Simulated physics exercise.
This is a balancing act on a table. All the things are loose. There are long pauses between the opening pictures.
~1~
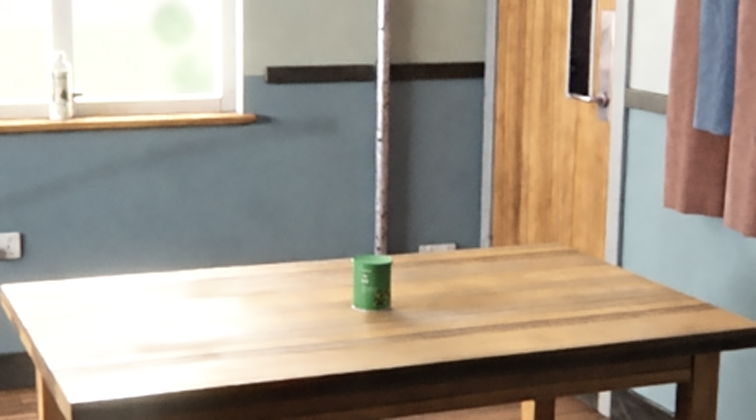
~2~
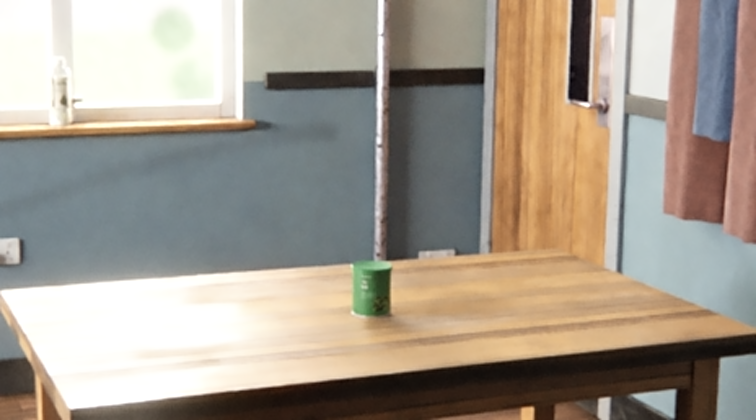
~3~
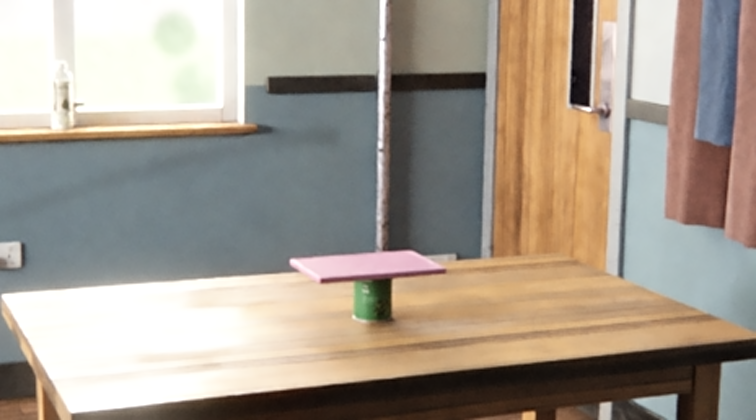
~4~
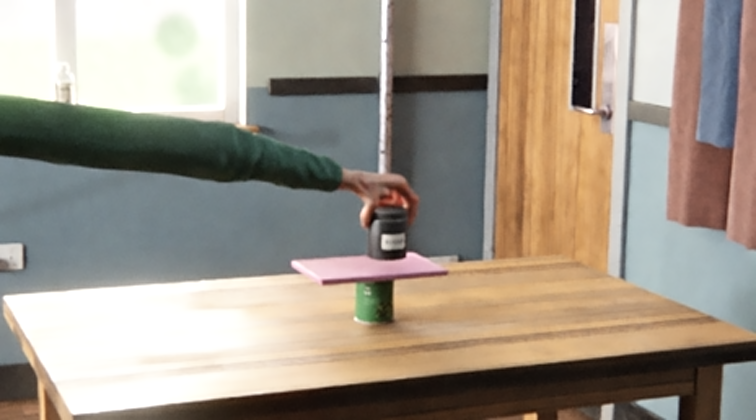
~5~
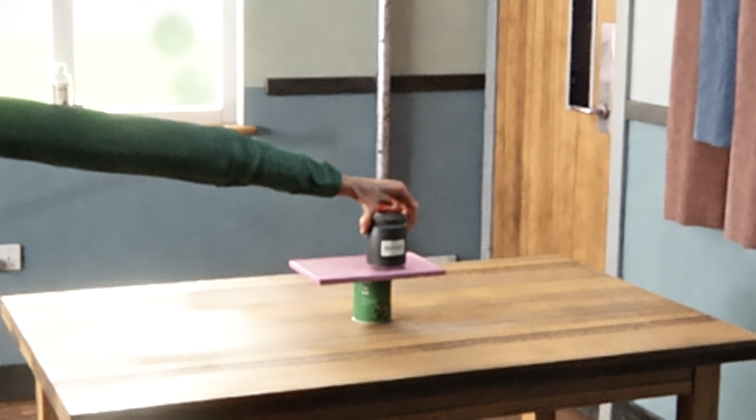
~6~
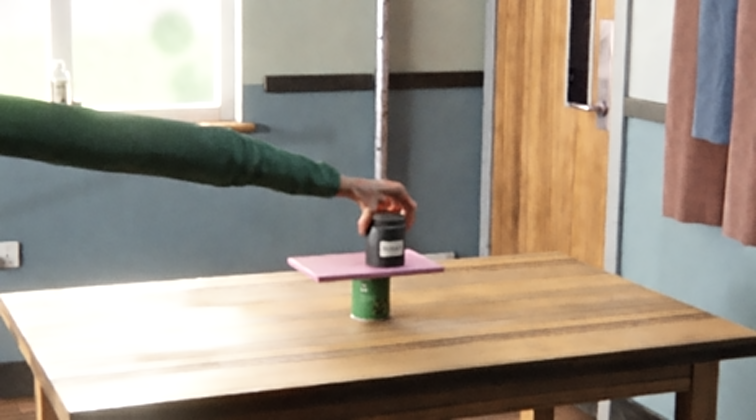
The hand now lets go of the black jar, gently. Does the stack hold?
In the end the stack holds.
Then, 0.50 s on from there, no change.
Then, 1.10 s on from there, black jar resting near (385, 240).
In the end, all 3 unmoved. At the end, from the last picture's camera, black jar near (386, 240). The stack stays up.
